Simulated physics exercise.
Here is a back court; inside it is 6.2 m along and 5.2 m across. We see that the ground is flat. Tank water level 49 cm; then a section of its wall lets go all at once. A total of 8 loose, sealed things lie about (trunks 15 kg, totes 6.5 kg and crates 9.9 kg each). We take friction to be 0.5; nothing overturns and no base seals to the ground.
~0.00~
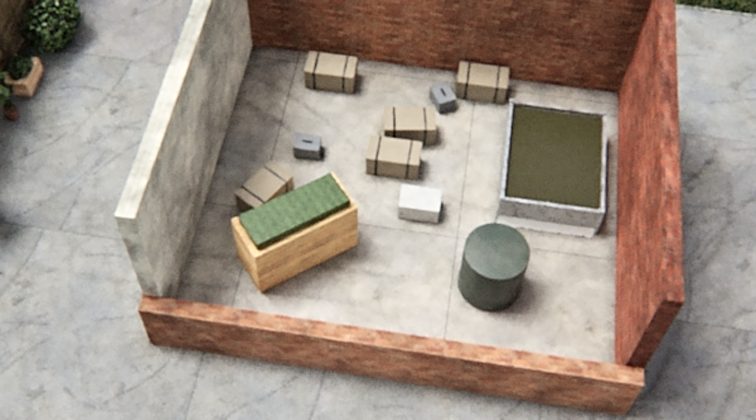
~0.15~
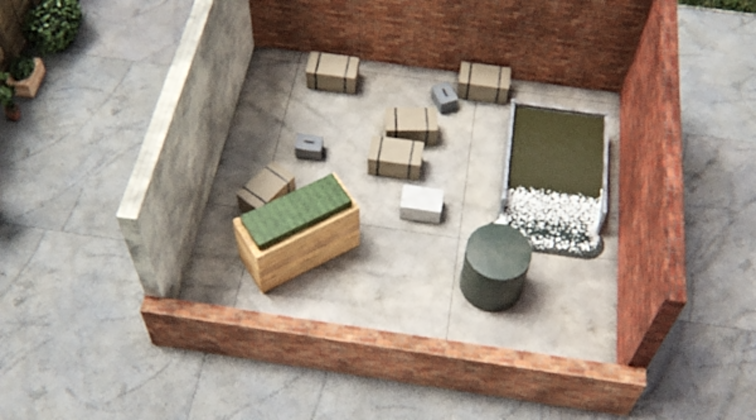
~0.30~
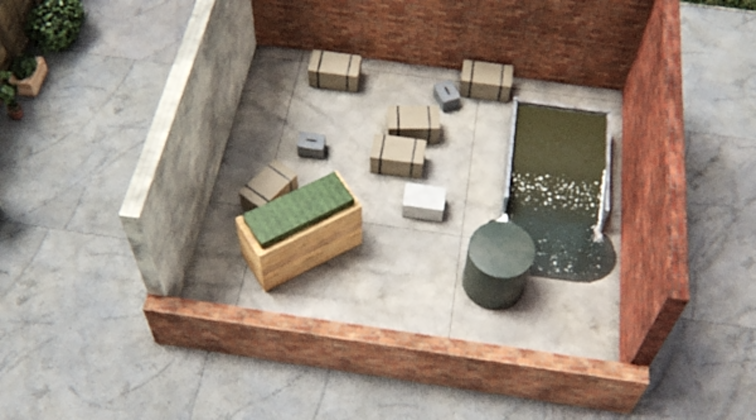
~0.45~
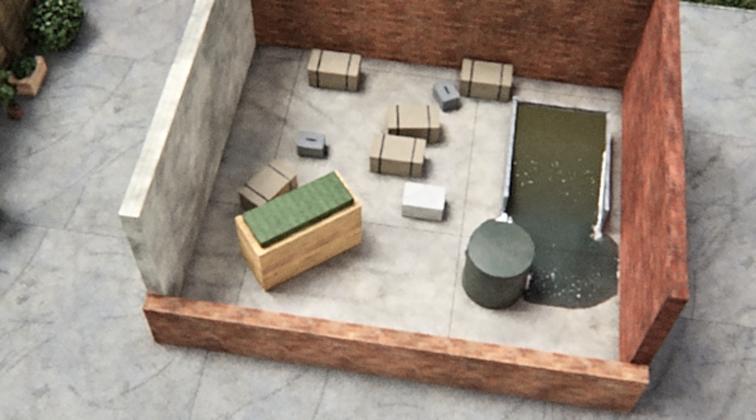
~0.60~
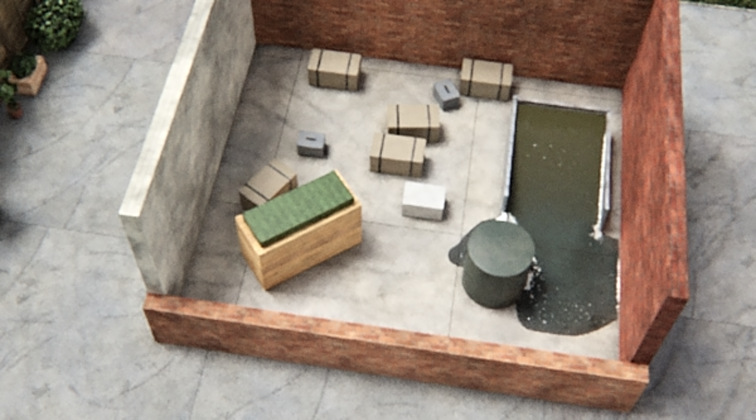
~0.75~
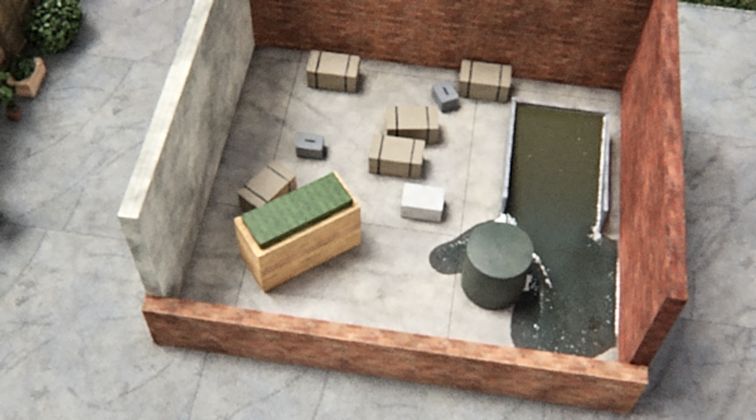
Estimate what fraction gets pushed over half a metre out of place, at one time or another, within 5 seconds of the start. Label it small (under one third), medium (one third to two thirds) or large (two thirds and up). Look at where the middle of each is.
Small.
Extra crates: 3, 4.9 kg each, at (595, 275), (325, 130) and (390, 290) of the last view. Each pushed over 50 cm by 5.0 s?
Going through them, I'd say exceeds it, falls short and finally exceeds it.
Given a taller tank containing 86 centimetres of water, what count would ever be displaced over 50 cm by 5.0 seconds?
It would come to 3 of them.
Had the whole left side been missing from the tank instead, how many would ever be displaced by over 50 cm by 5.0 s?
In that case 7 of them.
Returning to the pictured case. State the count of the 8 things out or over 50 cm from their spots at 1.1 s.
Result: 0.
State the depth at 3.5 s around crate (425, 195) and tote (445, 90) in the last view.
Roughly 2 and 0 cm.
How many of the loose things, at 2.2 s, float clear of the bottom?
Tally: 0 of them.
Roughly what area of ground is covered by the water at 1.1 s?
I'd estimate close to 7.5 m2.
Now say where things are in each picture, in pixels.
In the first frame, a trunk at (264, 184) rests on the ground; a tote at (443, 92) rests on the ground; water covers 2.6 m2; 0 of 8 have shifted.
In the second frame, a trunk at (266, 185), on the bottom; a tote at (445, 93), on the bottom; water covers 3.3 m2; 0 of 8 have shifted.
In the third frame, a trunk at (268, 183) rests on the ground; a tote at (447, 91), on the bottom; water covers 4.1 m2; 0 of 8 have shifted.
In the fourth frame, a trunk at (268, 183) rests on the ground; a tote at (447, 90), on the bottom; water covers 4.8 m2; 0 of 8 have shifted.
In the fifth frame, a trunk at (268, 182) rests on the ground; a tote at (447, 90) rests on the ground; 5.5 m2 under water; 0 of 8 have shifted.
In the sixth frame, a trunk at (267, 184), on the bottom; a tote at (446, 91), on the bottom; water covers 6.2 m2; 0 of 8 have shifted.
After 1.1 s 0 of 8 are over 50 cm from their spots; 0 afloat.
After 2.2 s 0 of 8 are over 50 cm from their spots; 0 afloat.
After 3.5 s 0 of 8 are over 50 cm from their spots; 0 afloat.
After 5.0 s 0 of 8 are over 50 cm from their spots, and 0 have been at some point; 0 afloat.
